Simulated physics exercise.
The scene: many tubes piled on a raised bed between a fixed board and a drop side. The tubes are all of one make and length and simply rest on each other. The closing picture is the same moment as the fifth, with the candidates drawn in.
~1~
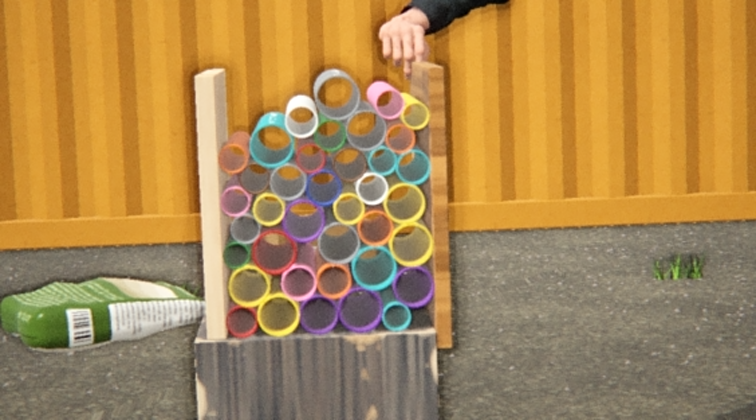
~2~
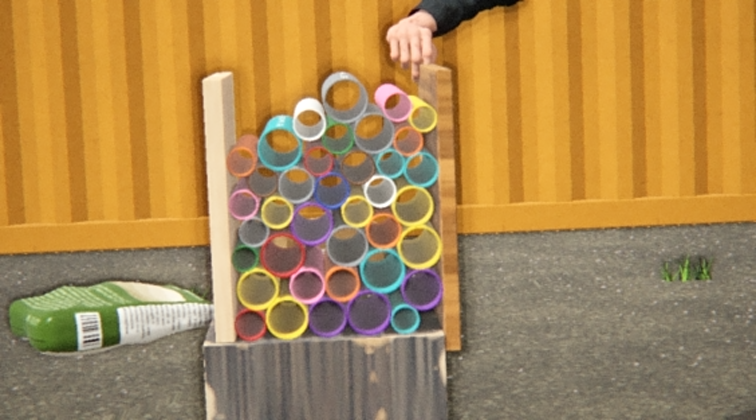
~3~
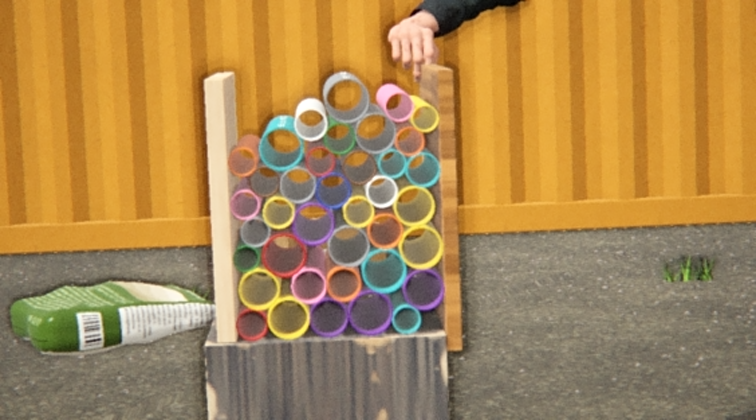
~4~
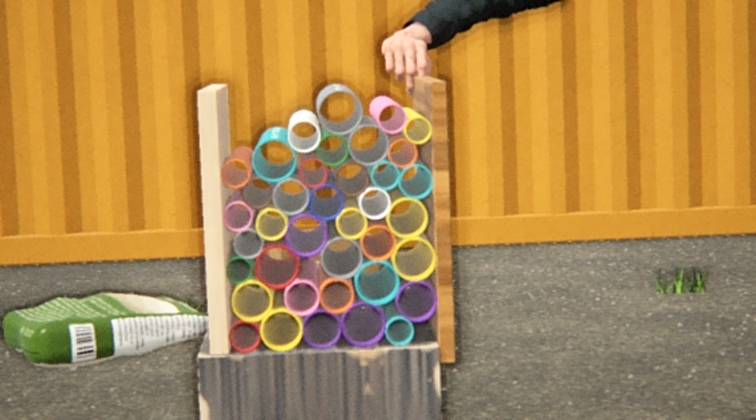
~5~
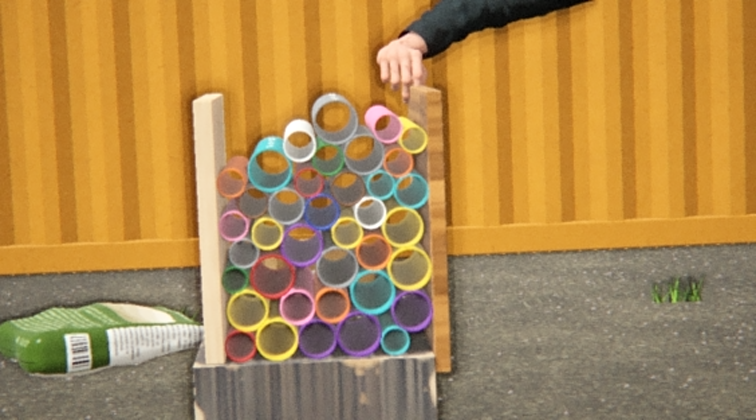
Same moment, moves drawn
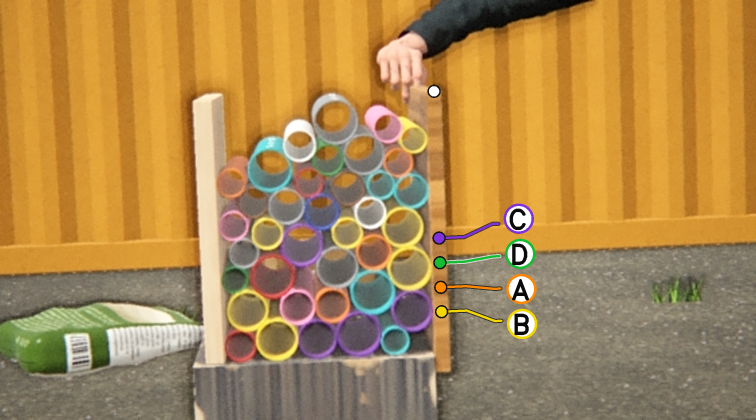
A hand hovering above the right board of a stack of colourful tubes, barely moving, as the view shifts slightly.
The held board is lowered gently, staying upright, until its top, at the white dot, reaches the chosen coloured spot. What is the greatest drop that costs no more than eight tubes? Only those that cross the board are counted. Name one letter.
Lower it to C and no more.
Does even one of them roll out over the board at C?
At C: Yes.
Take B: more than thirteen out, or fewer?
At B, more than thirteen.
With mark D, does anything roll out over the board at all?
Yes, at D.
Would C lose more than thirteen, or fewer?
At C, fewer than thirteen.
On the marked copy, A at (441, 287); B at (442, 312); C at (439, 238); D at (440, 262); the white dot at (434, 91).
Taking C. A third of the way, top of the board (428, 155).
Two thirds of the way, top of the board (431, 228).
When it is over, top of the board (431, 238), about four out over the board.
As for the rest, A more than eight out over the board; B more than eight out over the board; D more than eight out over the board.
